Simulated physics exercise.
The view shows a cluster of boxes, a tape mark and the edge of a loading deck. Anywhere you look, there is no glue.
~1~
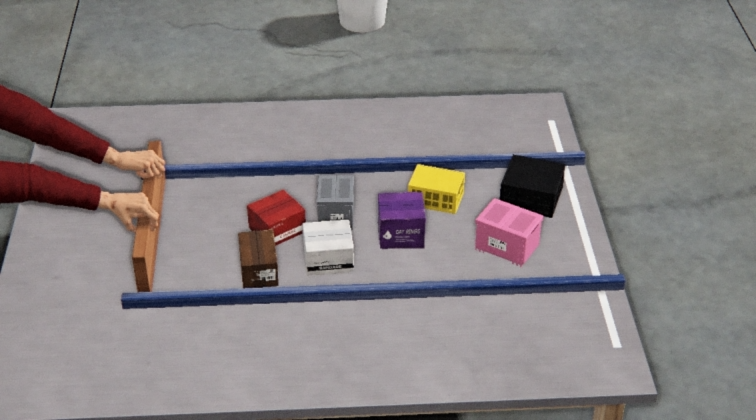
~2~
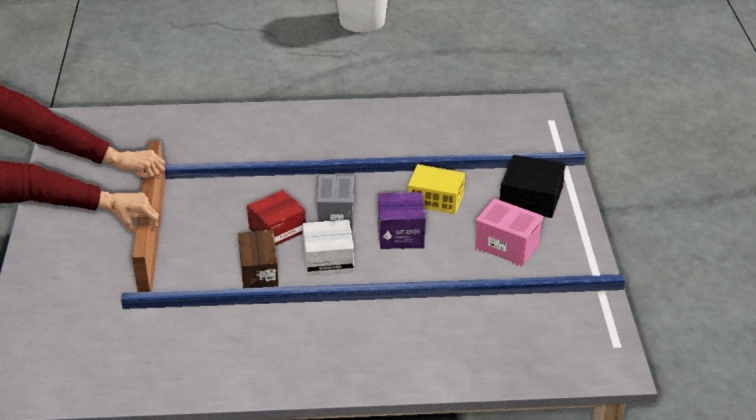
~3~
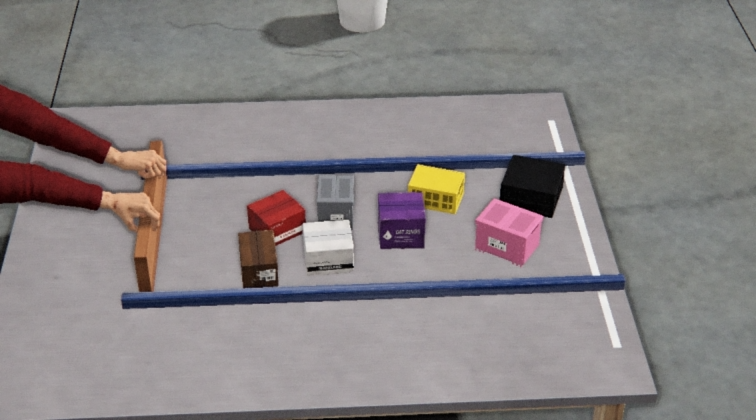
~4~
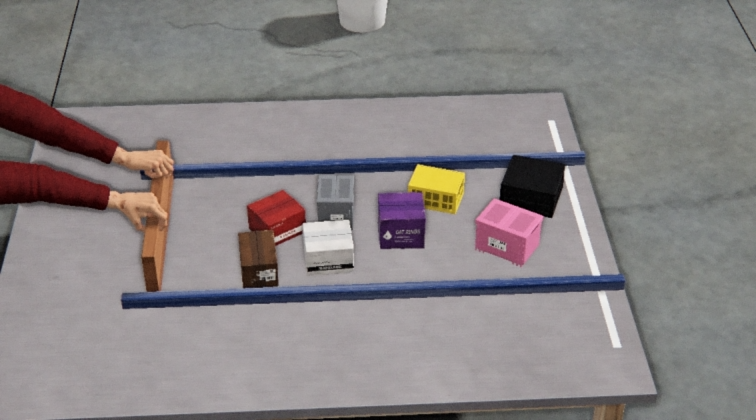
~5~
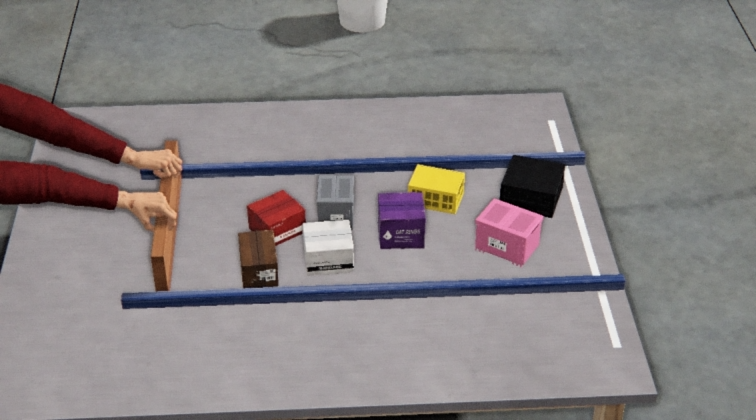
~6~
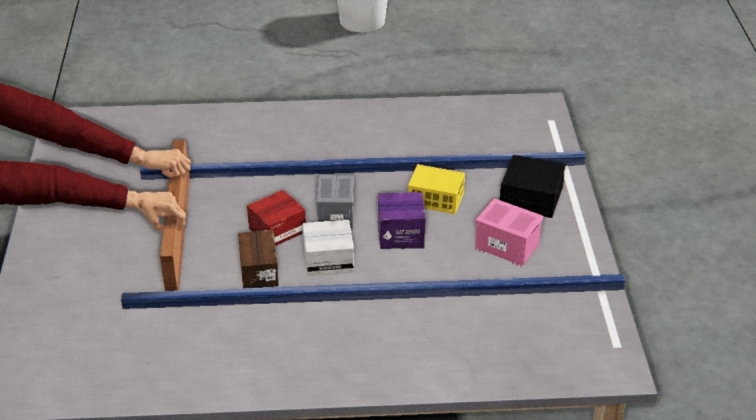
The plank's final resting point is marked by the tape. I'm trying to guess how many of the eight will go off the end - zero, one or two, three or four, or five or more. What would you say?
At minimum five tumble down.
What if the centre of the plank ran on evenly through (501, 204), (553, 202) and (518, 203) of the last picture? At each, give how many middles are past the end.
First 1, then 4, finally 1.
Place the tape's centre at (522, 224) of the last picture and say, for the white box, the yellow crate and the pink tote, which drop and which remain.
Here's how it goes: The white box stays where it is, the yellow crate stays where it is, and the pink tote ends up below.
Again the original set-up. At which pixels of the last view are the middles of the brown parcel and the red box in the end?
Brown parcel: (610, 247); red box: (606, 218).
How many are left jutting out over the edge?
That would be 3.
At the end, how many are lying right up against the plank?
That comes to 3.
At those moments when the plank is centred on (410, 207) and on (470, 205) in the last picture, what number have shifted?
In order, the tallies are 7 and 8.
A little later, none off yet; black crate at rest near (532, 186); pink tote at rest near (508, 233); yellow crate moving near (439, 188).
When it is over, the number that fall off is five or more; down, white box, purple parcel, yellow crate, pink tote and black crate.
